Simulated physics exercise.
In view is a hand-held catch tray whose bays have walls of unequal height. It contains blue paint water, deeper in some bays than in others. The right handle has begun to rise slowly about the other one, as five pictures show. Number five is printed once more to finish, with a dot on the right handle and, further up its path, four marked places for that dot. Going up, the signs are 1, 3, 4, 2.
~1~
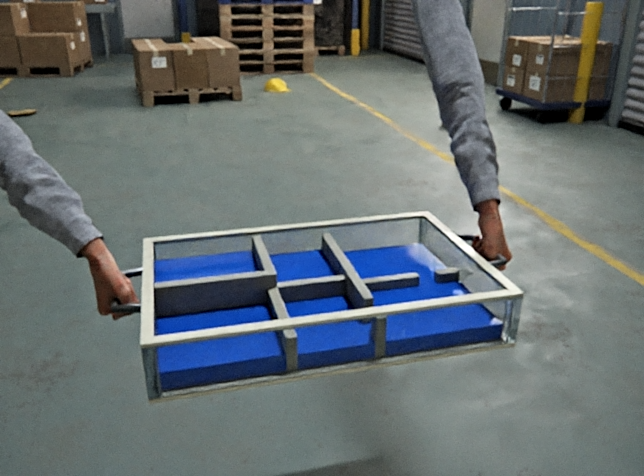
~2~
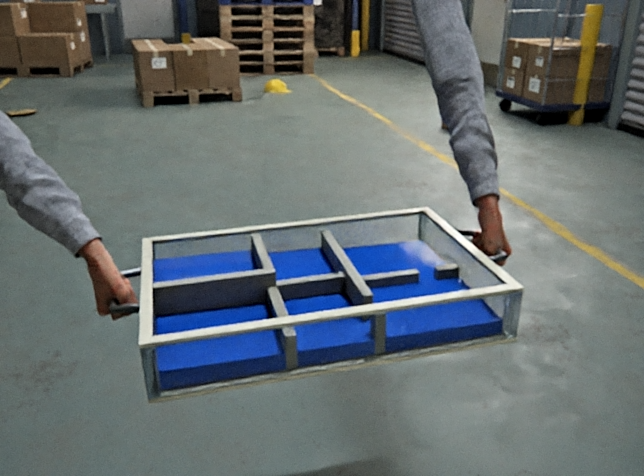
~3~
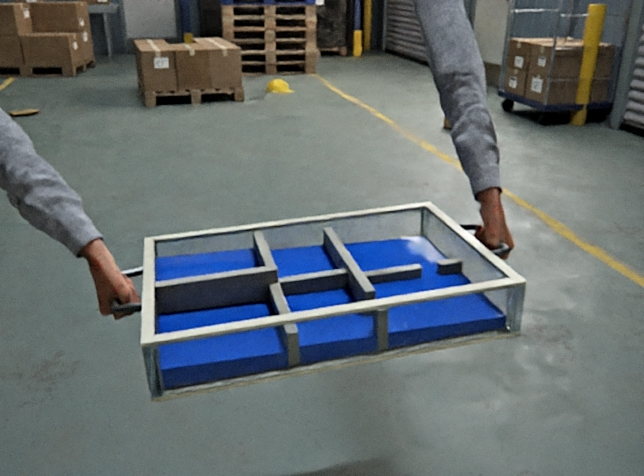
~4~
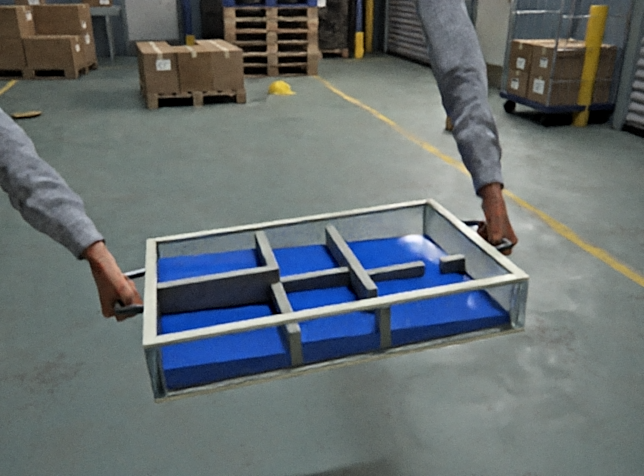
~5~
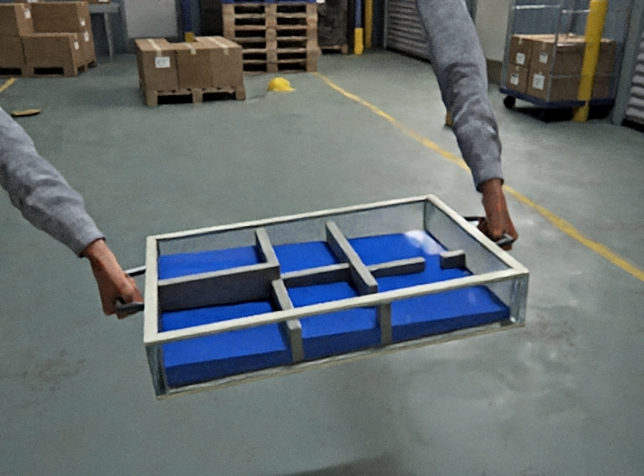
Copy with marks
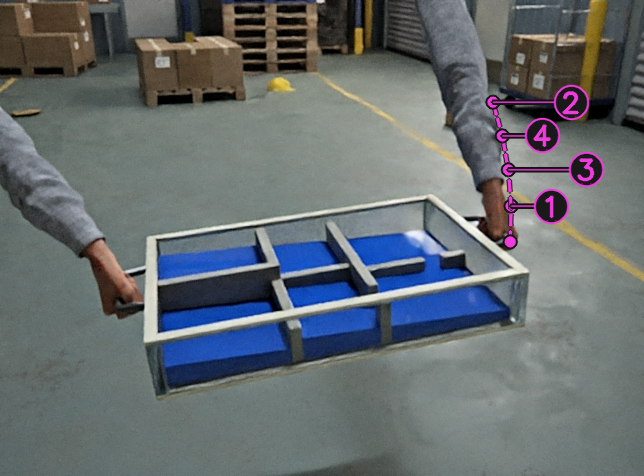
The clip opens on two hands holding a clear-sided, divided tray of blue liquid nearly level above a warehouse floor, with stacked boxes behind. The right hand lifts its side very slightly, tilting the tray a little down to the left, while the blue liquid stays within its bays.
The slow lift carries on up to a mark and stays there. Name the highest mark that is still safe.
That is mark 3.
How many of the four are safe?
Two of the four.
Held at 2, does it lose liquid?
Yes, it does.
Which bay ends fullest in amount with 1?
The back left bay.
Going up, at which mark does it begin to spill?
4.
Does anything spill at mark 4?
Yes, that goes wrong.
In magenta, 1 at (511, 206); 2 at (493, 102); 3 at (508, 169); 4 at (502, 135).
For mark 1, nothing spills; the back left bay holds the most.
For mark 2, about 16 % goes over the rim.
For mark 3, nothing spills; the front left bay holds the most.
For mark 4, about 3 % goes over the rim.
